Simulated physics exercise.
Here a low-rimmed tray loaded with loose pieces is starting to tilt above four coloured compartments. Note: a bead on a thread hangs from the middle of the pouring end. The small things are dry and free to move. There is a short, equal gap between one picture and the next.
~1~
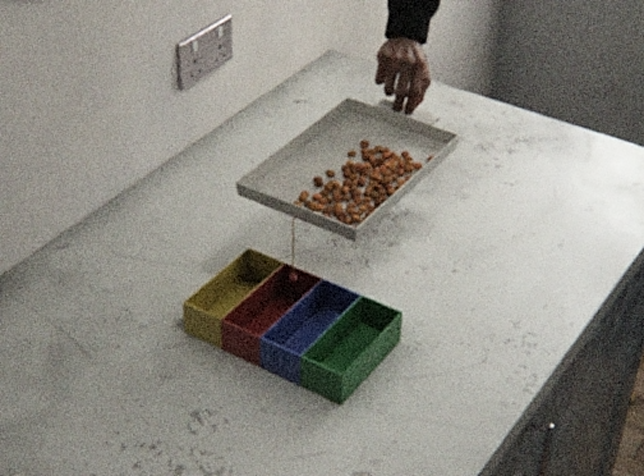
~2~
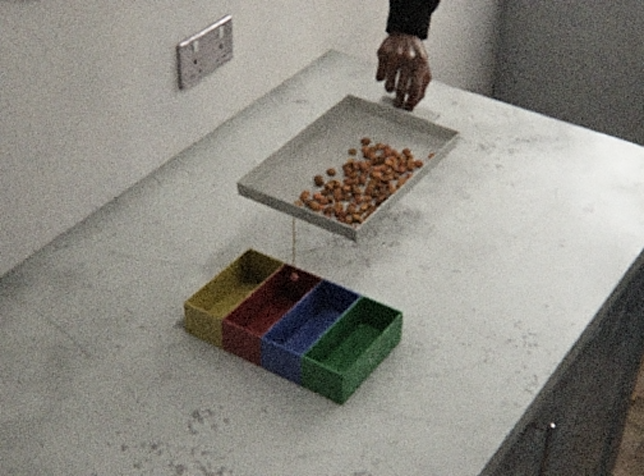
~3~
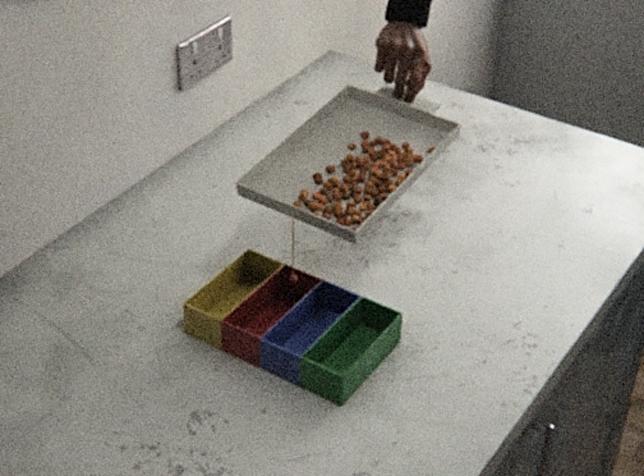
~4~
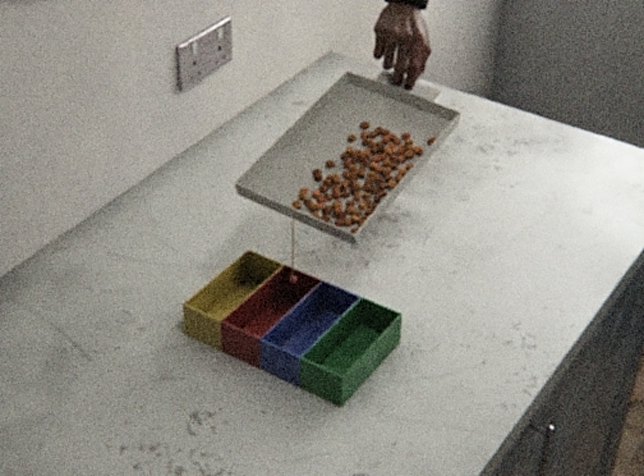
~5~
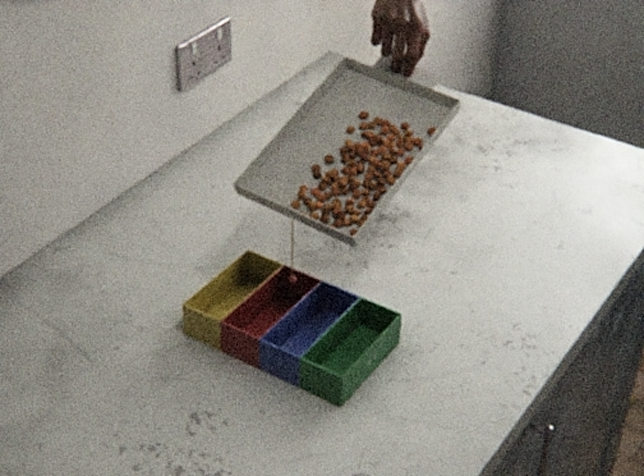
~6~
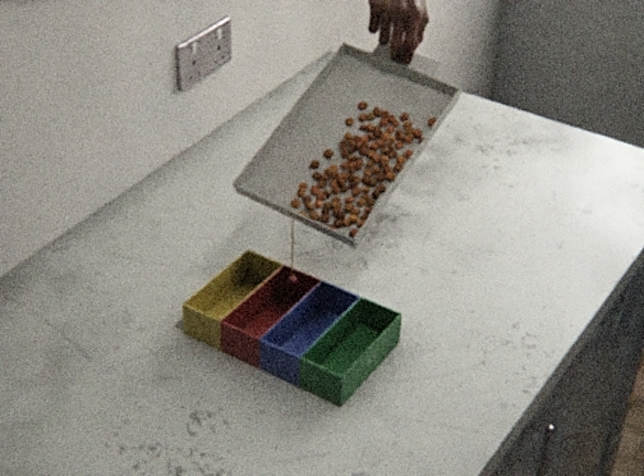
In this clip, a hand at the far end of a shallow grey tray holding small brown pieces raises that end, steadily steepening the tray's tilt above yellow, red, blue and green compartments, while the pieces remain on it.
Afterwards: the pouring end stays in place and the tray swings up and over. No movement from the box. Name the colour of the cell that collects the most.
Blue.
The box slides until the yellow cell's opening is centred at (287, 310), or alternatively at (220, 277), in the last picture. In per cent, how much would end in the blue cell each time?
About 0 per cent, then about 40 per cent.
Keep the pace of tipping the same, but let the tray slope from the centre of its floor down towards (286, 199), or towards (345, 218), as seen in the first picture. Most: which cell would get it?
So the first one goes to the yellow one and the second to the cell in blue.
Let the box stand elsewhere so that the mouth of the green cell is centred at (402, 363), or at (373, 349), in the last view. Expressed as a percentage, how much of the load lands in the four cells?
Estimate: 100 % first, 100 % second.
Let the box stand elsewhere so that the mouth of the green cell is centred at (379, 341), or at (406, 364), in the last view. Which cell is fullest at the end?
First try: The blue one; second try: Red.
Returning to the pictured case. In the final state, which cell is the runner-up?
Next after the leader comes green.
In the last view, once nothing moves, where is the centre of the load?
I'd place the middle at about (309, 352).
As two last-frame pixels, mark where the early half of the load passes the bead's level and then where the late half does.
Near (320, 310) to start, and near (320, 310) afterwards.
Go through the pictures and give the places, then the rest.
Corners of the pouring end near (238, 182) and (356, 228), level; middle of the load near (362, 181), bits of cat kibble; bead on its thread near (293, 278); yellow cell near (203, 322); red cell near (241, 340); blue cell near (281, 358); green cell near (322, 377), in the first frame.
Corners of the pouring end near (239, 182) and (356, 228), level; middle of the load near (363, 180), in the second frame.
Corners of the pouring end near (237, 182) and (355, 231), tipped barely, lowest at the right corner; middle of the load near (362, 177), in the third frame.
Corners of the pouring end near (236, 183) and (354, 234), tipped a little, lowest at the right corner; middle of the load near (362, 173), in the fourth frame.
Corners of the pouring end near (235, 183) and (353, 236), tipped clearly, lowest at the right corner; middle of the load near (361, 168), in the fifth frame.
Corners of the pouring end near (234, 183) and (353, 238), tipped clearly, lowest at the right corner; middle of the load near (359, 165); yellow cell near (202, 324); red cell near (240, 342); blue cell near (280, 360); green cell near (321, 379), in the sixth frame.
Shortly afterwards, tray tipped steeply; the whole lot on the tray.
Next, tray tipped past a quarter turn; near a third on the tray; near a quarter in the blue cell; a little in the green cell; a little in the red cell; only a few in the yellow cell; a little falling or outside the box.
Some moments later, tray tipped past a quarter turn; near half in the blue cell; near a quarter in the green cell; a little in the red cell; only a few in the yellow cell; only a few falling or outside the box.
In the end, tray tipped past a quarter turn; near half in the blue cell; near a quarter in the green cell; a little in the red cell; only a few in the yellow cell; only a few outside the box.
